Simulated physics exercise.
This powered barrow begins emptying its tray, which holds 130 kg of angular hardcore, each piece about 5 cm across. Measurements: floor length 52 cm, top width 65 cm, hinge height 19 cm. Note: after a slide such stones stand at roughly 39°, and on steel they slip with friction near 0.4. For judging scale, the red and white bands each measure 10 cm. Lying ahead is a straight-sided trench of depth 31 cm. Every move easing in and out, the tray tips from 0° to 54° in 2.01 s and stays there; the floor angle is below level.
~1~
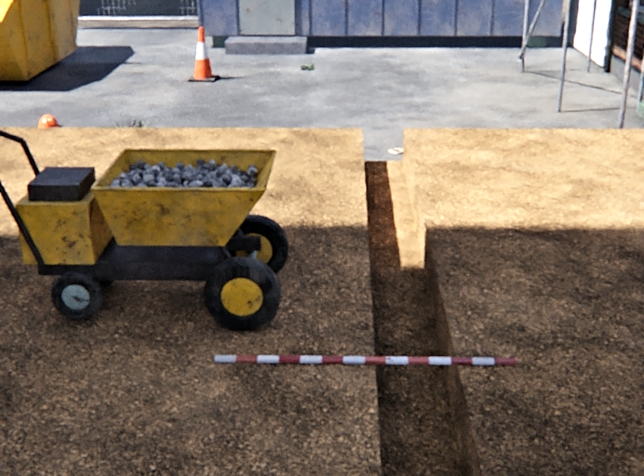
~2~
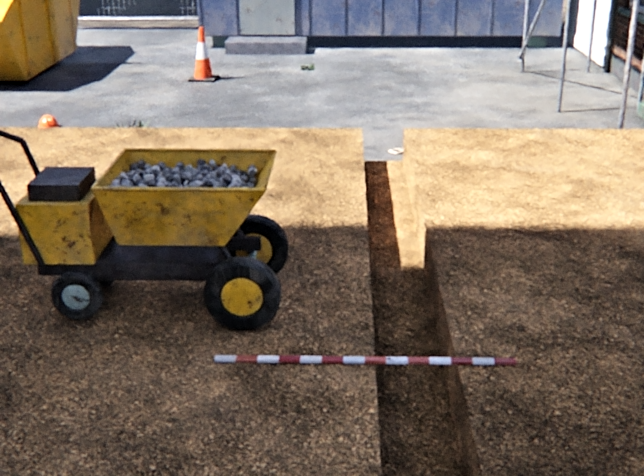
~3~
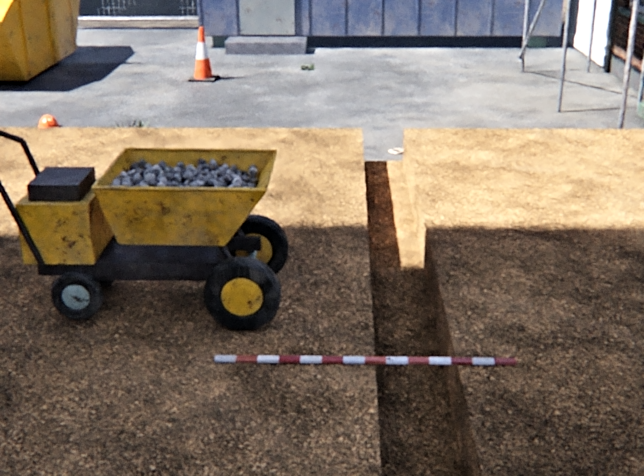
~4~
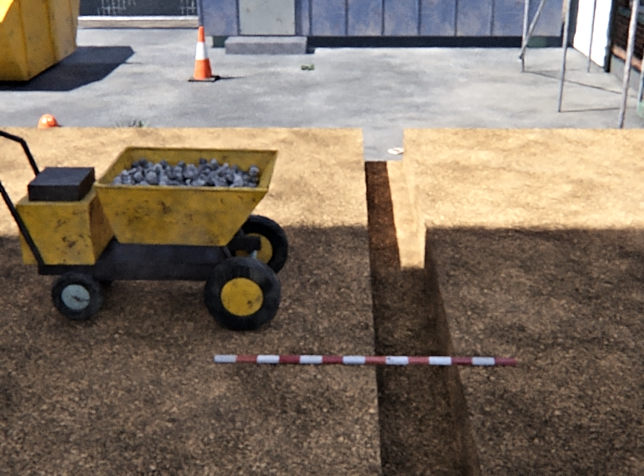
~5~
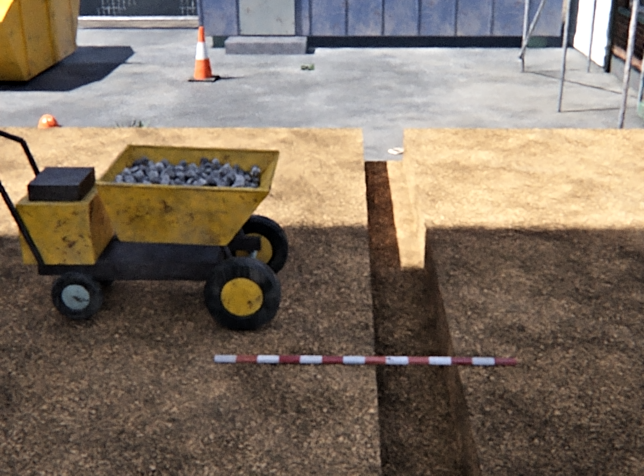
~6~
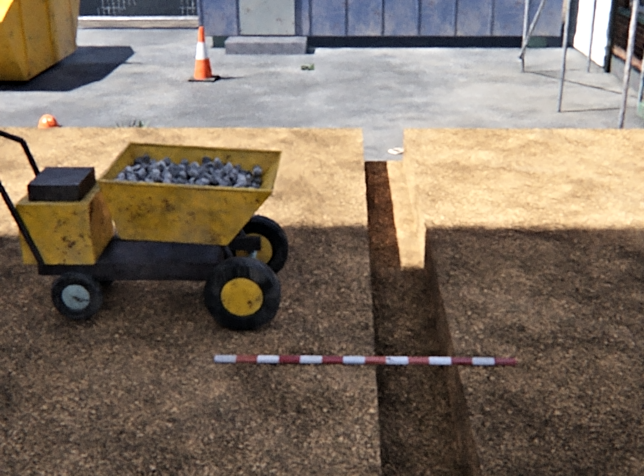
A yellow powered barrow loaded with grey broken stone stands at the left on brown, partly shaded ground, seen from a raised, fixed viewpoint. A narrow straight trench runs away to its right, a red and white banded pole lies across it, and an orange cone stands before a blue building behind. The barrow's tray tilts very slightly forward to the right, while everything else stays still.
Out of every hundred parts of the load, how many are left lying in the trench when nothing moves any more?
Around 4 in every hundred.
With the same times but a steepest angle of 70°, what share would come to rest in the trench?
I'd guess some 70 in a hundred.
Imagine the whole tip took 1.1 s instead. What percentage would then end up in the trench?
In that case, around 10%.
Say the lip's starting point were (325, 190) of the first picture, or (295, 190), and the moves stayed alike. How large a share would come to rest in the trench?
5 and 5 %.
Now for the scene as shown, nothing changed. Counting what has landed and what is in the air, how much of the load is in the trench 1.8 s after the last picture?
About 0%.
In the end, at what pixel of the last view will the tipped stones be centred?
Their centre sits close to (398, 353).
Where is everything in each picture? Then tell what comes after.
The tray is at 0°, its lip at (265, 190); the top of the load is at (175, 172), in the first frame.
Lip at (265, 190), floor tilted 0°, highest stones at (167, 171), in the second frame.
The tray is at 1°, its lip at (266, 190); the top of the load is at (168, 170), in the third frame.
Lip at (267, 191), floor tilted 1°, highest stones at (158, 170), in the fourth frame.
The tray is at 2°, its lip at (269, 191); the top of the load is at (159, 168), in the fifth frame.
The tray is at 3°, its lip at (272, 192); the top of the load is at (161, 167), in the sixth frame.
Then, 1.2 s after the last picture the floor is at 46°, 100 % in the tray; the foremost stones are at (319, 223).
Then, 1.8 s after the last picture the floor is at 54°, 100 % in the tray; the foremost stones are at (355, 235).
Then, 2.2 s after the last picture the floor is at 54°, 98 % in the tray, 1 % short of the trench, 1 % in the trench; the foremost stones are at (405, 321).
Then, 4.1 s after the last picture the floor is at 54°, 94 % in the tray, 2 % short of the trench, 4 % in the trench; the foremost stones are at (438, 363).
